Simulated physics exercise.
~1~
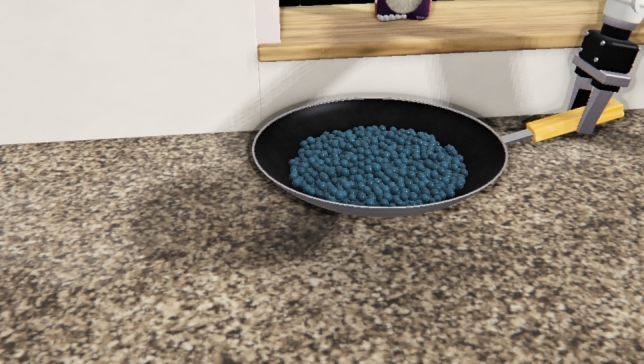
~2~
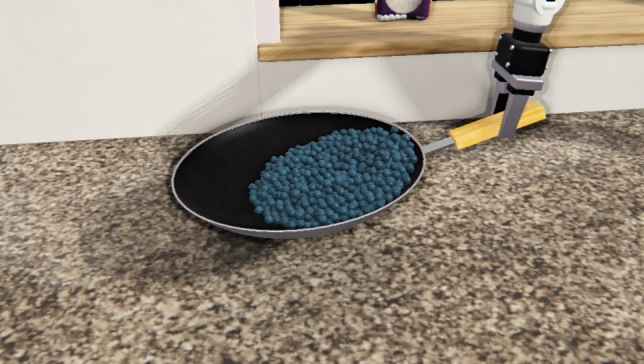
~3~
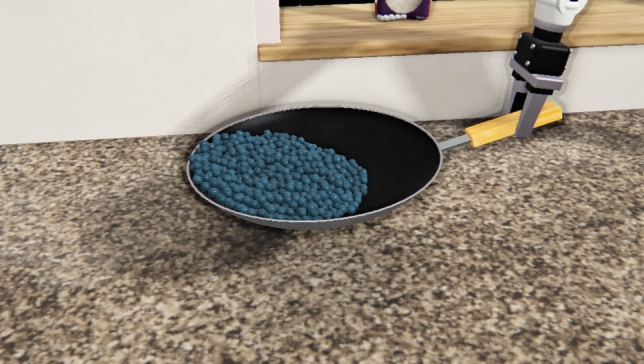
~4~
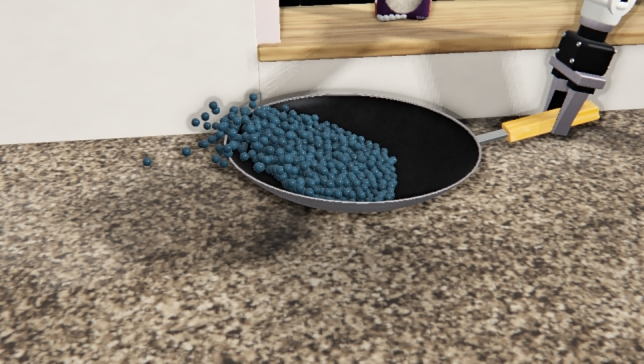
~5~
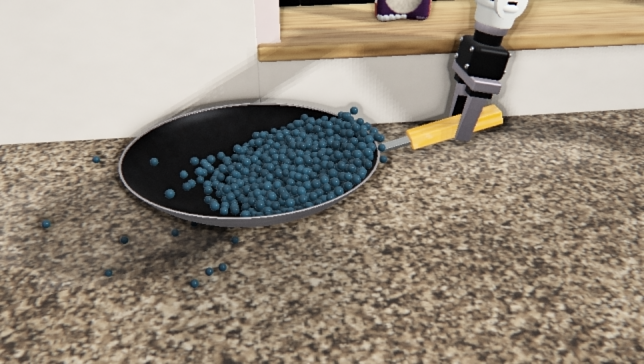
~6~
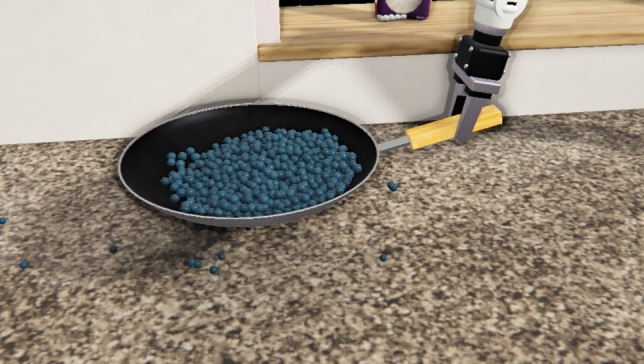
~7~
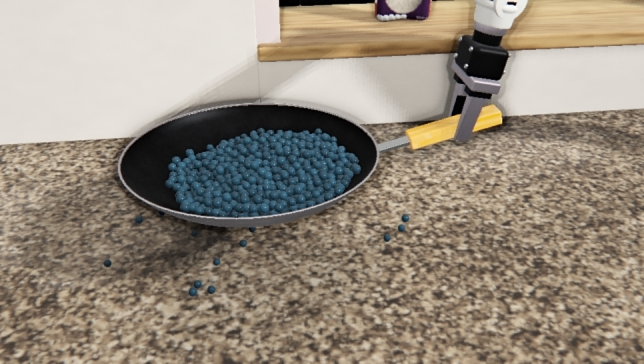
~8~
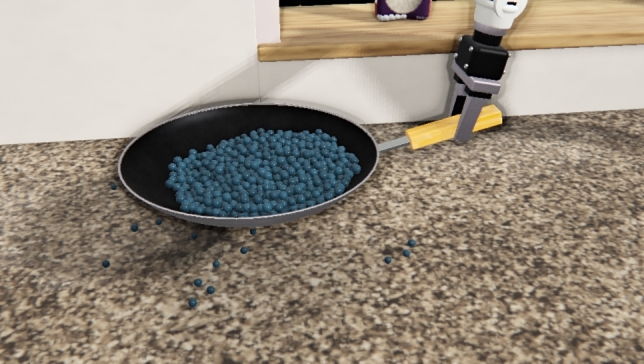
The clip opens on a dark pan heaped with small blue beads above a speckled countertop, its yellow handle held by a robot gripper at the right. The gripper moves the pan left, and the beads bunch toward the handle side. As the pan starts back to the right, the load slides to the left side, then surges up against the far left rim, and some beads spill over. The pan swings left again, sending the heap back toward the handle while stray beads scatter. Finally the pan holds still with most beads settled inside and a few lying on the counter.
